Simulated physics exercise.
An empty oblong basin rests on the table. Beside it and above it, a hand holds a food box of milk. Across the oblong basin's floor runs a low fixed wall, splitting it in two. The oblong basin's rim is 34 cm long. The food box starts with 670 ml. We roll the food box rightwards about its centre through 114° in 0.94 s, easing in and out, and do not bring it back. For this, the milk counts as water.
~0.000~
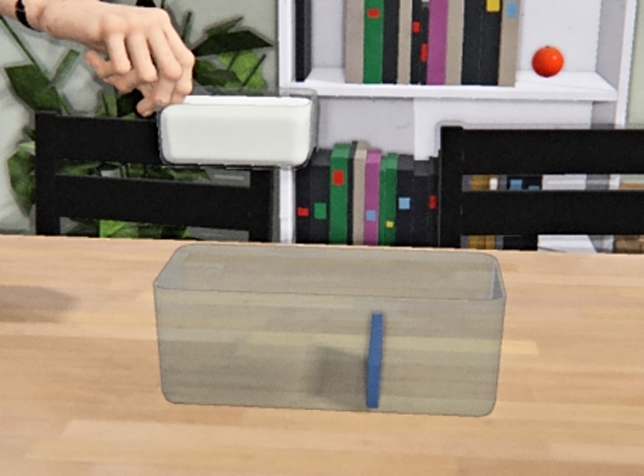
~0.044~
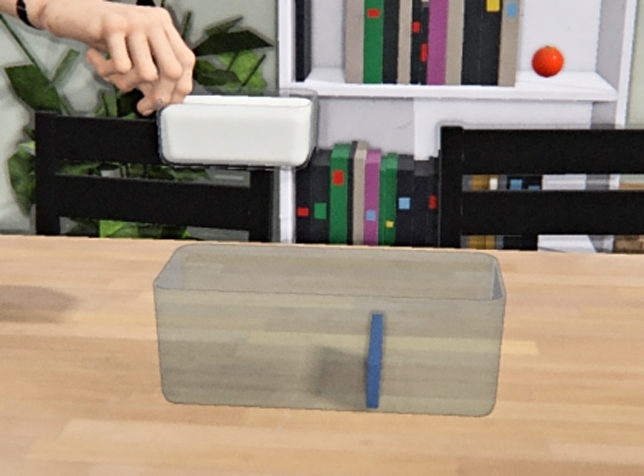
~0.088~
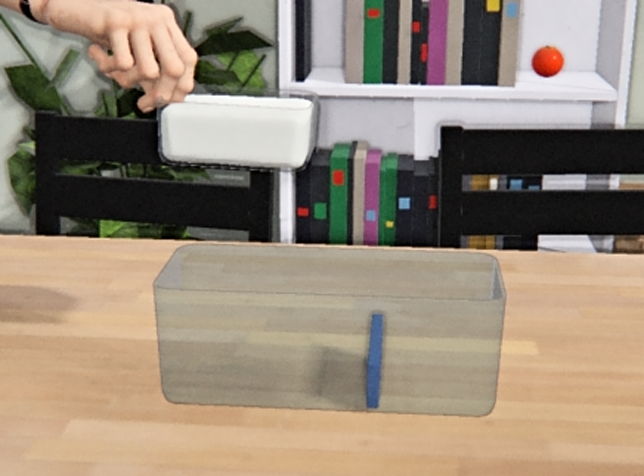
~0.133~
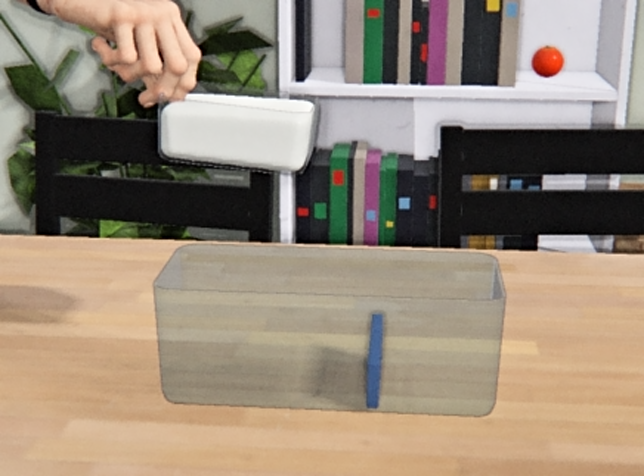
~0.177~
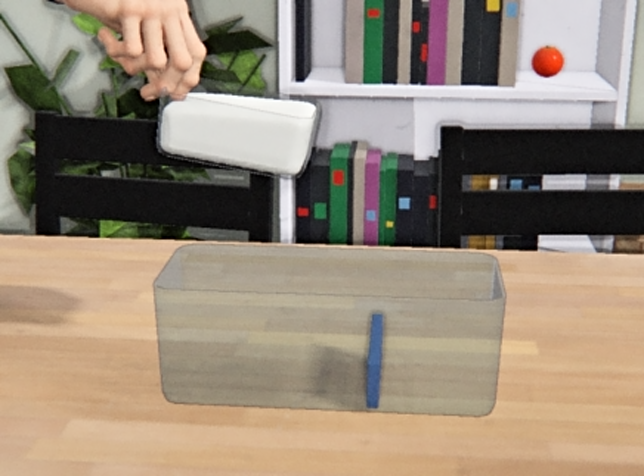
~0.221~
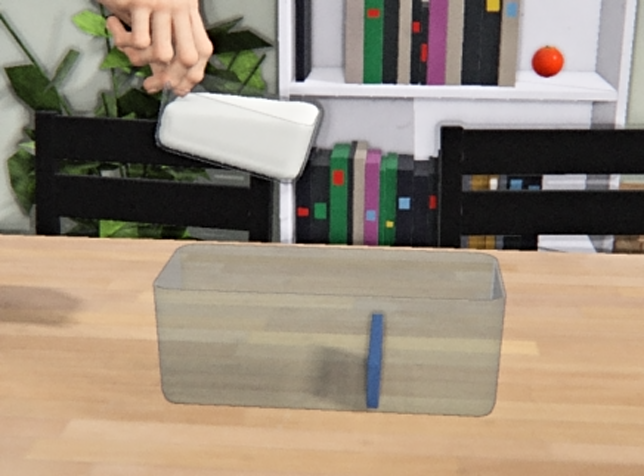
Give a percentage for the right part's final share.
My figure is 54 %.
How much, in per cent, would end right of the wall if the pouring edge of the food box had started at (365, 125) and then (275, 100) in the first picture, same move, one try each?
The first try gives 75 percent and the second 10 percent.
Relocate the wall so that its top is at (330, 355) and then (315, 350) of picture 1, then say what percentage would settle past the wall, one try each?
Respectively close to 70 and 75 %.
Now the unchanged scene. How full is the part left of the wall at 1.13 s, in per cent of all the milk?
The left part holds close to 42 per cent.
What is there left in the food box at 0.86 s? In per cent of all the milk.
About 3 per cent.
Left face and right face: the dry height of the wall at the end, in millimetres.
Measured: Left around 40 mm, right around 26 mm.
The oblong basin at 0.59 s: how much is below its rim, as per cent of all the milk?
I'd estimate some 26 percent of the liquid.
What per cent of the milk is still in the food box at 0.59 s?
Near 24 in a hundred.
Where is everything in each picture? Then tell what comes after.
Tilt 0°; pouring edge (313, 100); surface from (170, 104) to (311, 107); the oblong basin's rim runs from (167, 267) to (500, 278); the wall's top is at (376, 339), in the first picture.
Tilt 1°; pouring edge (313, 101); surface from (170, 104) to (311, 107), in the second picture.
Tilt 2°; pouring edge (314, 103); surface from (171, 103) to (312, 108), in the third picture.
Tilt 6°; pouring edge (315, 107); surface from (172, 101) to (313, 110), in the fourth picture.
Tilt 10°; pouring edge (316, 113); surface from (172, 101) to (314, 111), in the fifth picture.
Tilt 15°; pouring edge (317, 120); surface from (172, 101) to (317, 112), in the sixth picture.
After 0.59 s the tilt is 79° and 25 per cent is still to pour, 4 is left of the wall and 22 right of it.
After 0.86 s the tilt is 112° and 3 per cent is still to pour, 34 is left of the wall and 54 right of it.
After 1.13 s the tilt is 114° and 0 per cent is still to pour, 41 is left of the wall and 54 right of it.
After 1.44 s the tilt is 114° and 0 per cent is still to pour, 41 is left of the wall and 54 right of it.
In the end 41 per cent lies left of the wall, 54 right of it and 5 outside.
